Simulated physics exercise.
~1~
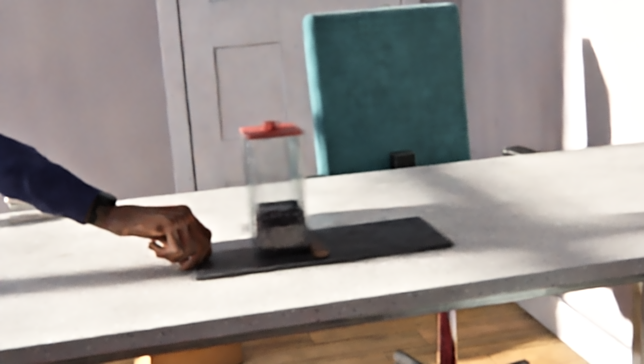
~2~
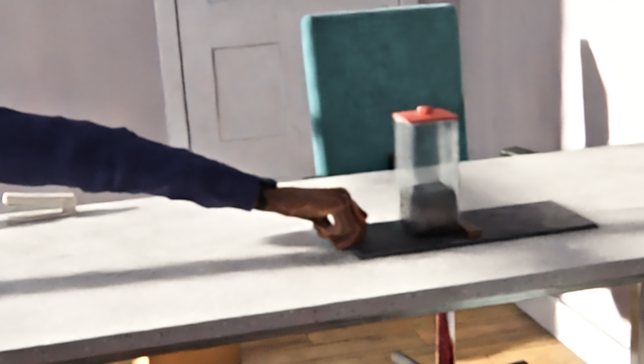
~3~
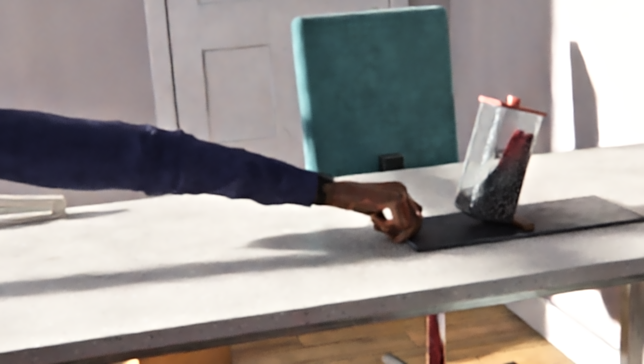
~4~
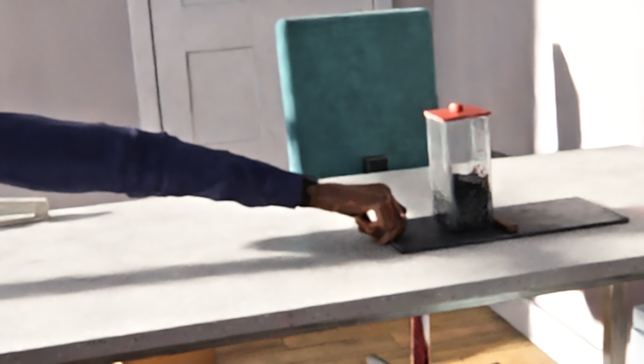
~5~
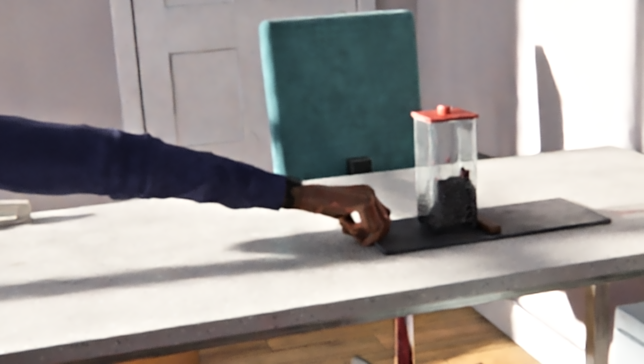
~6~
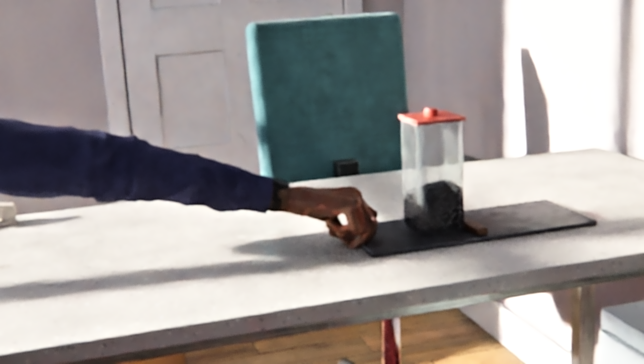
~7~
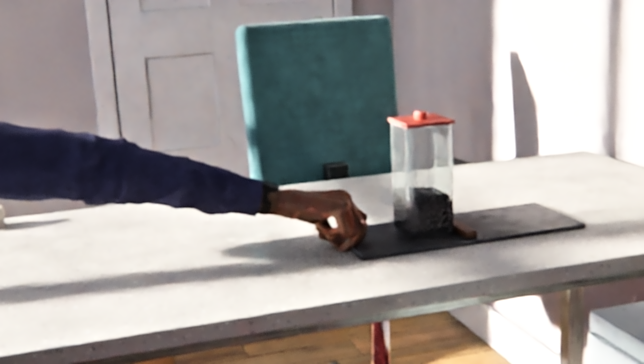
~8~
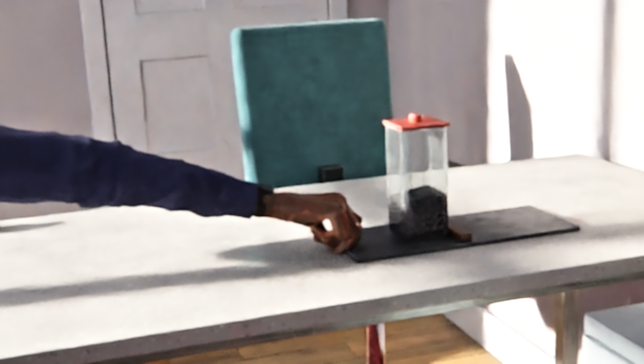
On a table, a hand slides a board right and stops; its container tips, then settles upright.
